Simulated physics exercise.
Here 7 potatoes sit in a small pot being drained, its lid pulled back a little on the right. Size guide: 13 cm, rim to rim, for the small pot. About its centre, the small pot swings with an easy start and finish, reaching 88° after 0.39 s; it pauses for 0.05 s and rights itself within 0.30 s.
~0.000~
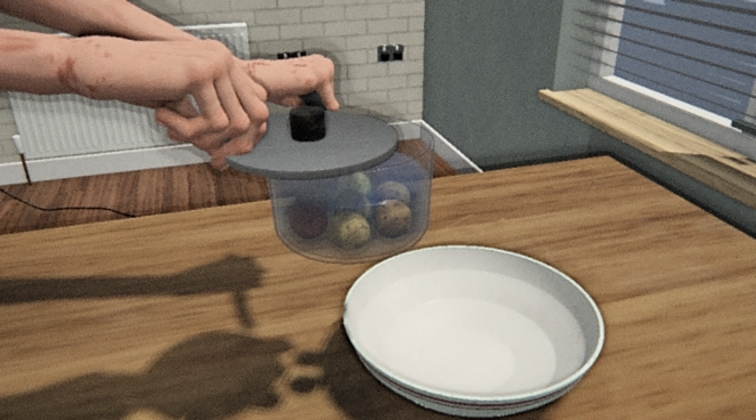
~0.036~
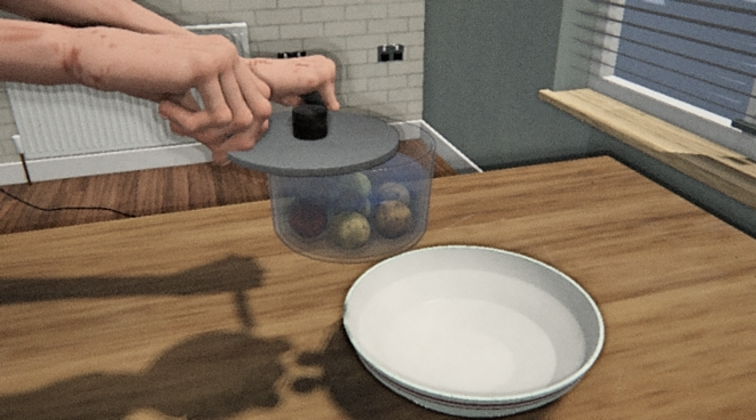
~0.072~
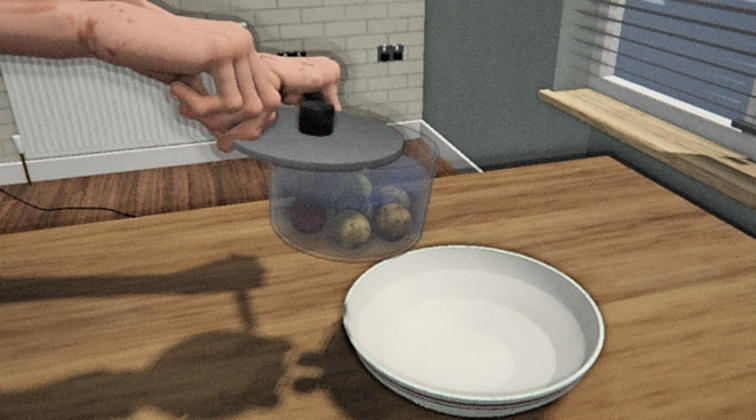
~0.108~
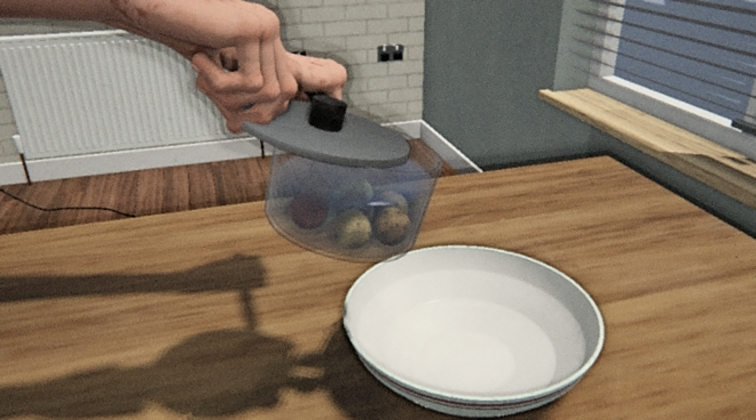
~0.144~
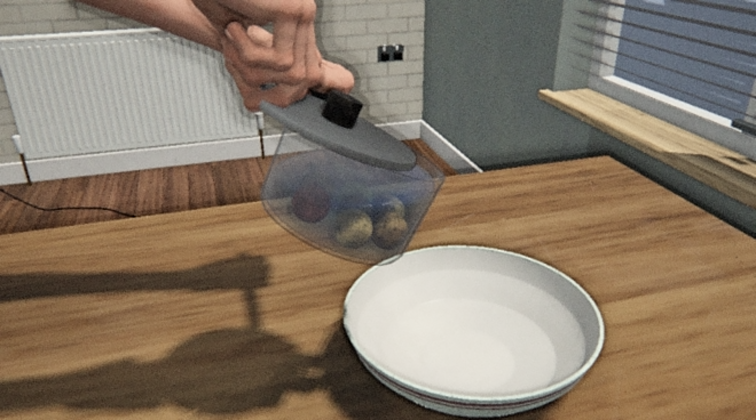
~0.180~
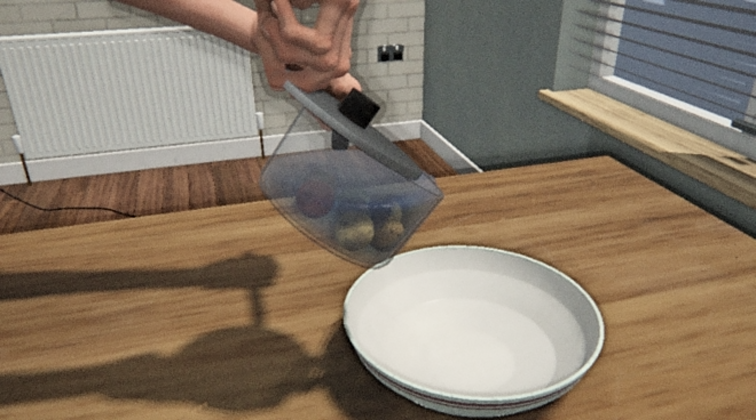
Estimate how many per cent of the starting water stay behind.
33 %.
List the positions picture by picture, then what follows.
In the first frame, it leans 0°; its right rim is at (427, 134); the water meets the walls at (272, 183) and (423, 164); the lid's edge is at (391, 130), 29 mm short of the rim.
In the second frame, it leans 2°; its right rim is at (428, 136); the water meets the walls at (273, 182) and (424, 165).
In the third frame, it leans 7°; its right rim is at (431, 143); the water meets the walls at (274, 181) and (425, 166).
In the fourth frame, it leans 16°; its right rim is at (435, 155); the water meets the walls at (274, 179) and (427, 167).
In the fifth frame, it leans 26°; its right rim is at (436, 170); the water meets the walls at (271, 178) and (431, 172).
In the sixth frame, it leans 39°; its right rim is at (434, 187); the water meets the walls at (264, 174) and (437, 176); the lid's edge is at (412, 163), 29 mm short of the rim.
By 0.32 s the tilt is 81° and 69 per cent of the water is still in the small pot.
By 0.42 s the tilt is 88° and 45 per cent of the water is still in the small pot.
By 0.53 s the tilt is 69° and 34 per cent of the water is still in the small pot.
By 0.65 s the tilt is 18° and 33 per cent of the water is still in the small pot.
At rest 33 per cent of the water is still in the small pot.
